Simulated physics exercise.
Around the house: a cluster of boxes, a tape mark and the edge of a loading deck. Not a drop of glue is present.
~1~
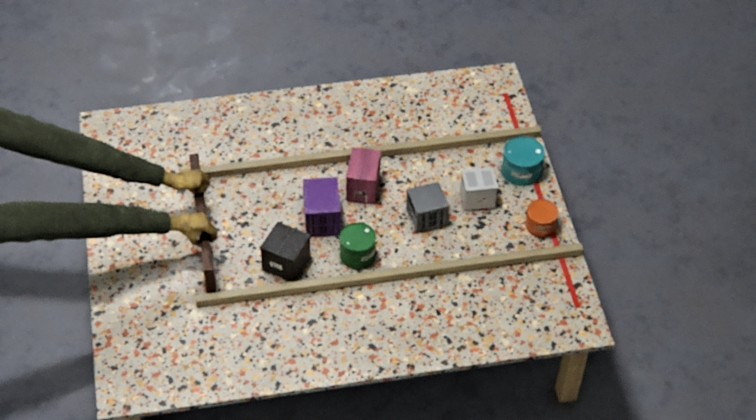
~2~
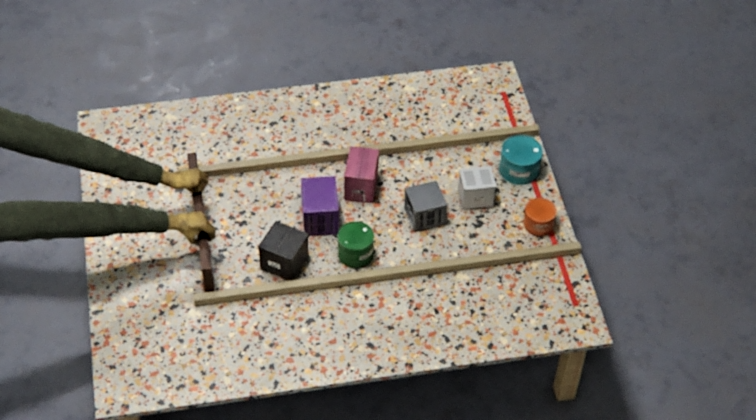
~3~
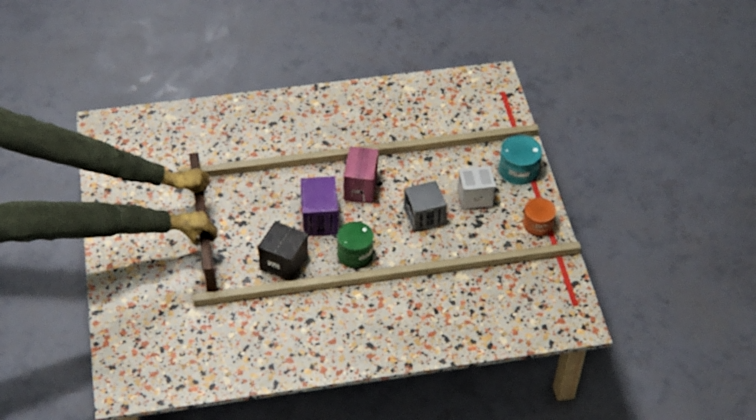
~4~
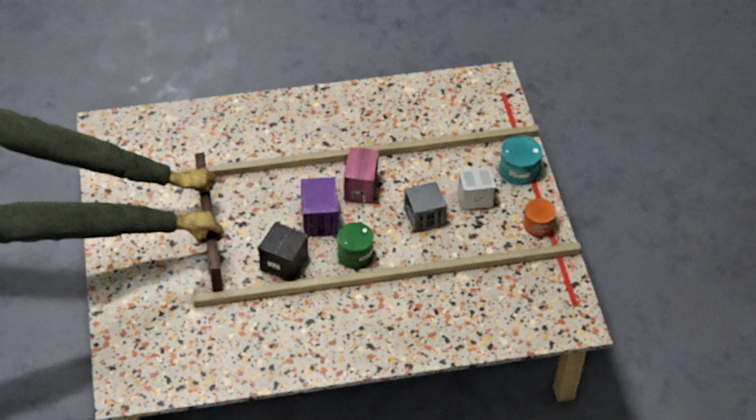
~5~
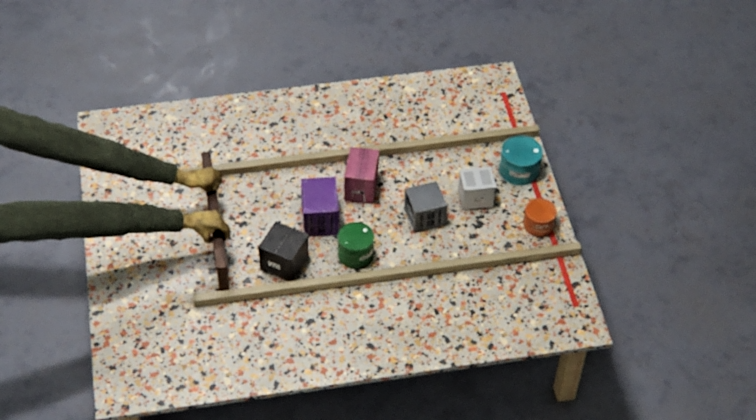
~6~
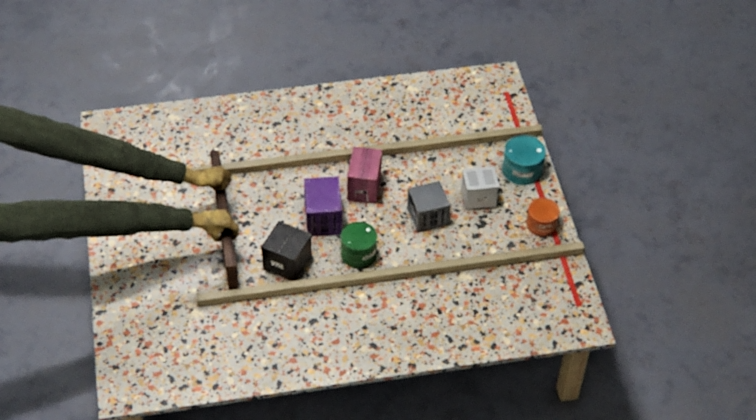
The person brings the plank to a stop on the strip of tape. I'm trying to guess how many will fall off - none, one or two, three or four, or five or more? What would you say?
It ends with four plus at least one more down.
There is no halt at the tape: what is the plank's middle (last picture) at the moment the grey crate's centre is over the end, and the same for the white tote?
Estimated middle: (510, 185), and (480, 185) for the other.
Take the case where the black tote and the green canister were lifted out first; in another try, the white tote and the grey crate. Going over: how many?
Count: 3 (first case); 3 (second).
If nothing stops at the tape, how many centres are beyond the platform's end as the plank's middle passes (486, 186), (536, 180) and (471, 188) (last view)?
The counts are 2, 5 and 0, in that order.
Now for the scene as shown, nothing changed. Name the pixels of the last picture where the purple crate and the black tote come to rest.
Near (557, 176) and (569, 206).
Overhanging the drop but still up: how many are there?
The total would be 3.
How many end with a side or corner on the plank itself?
It's 3.
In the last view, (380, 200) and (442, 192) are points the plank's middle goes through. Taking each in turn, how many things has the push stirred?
So far 5, and 6 at the second.
Soon after, none off yet; orange pail at rest near (543, 217); turquoise canister at rest near (524, 160); white tote at rest near (480, 189).
Then, none off yet; orange pail at rest near (543, 217); turquoise canister at rest near (524, 160); white tote moved a little near (486, 188).
Further on, none off yet; orange pail moved about its own width near (574, 211); turquoise canister moved a little near (531, 160); white tote moved well along near (563, 181).
At rest, the number that fall off is five or more; fallen, green canister, grey crate, white tote, turquoise canister and orange pail.
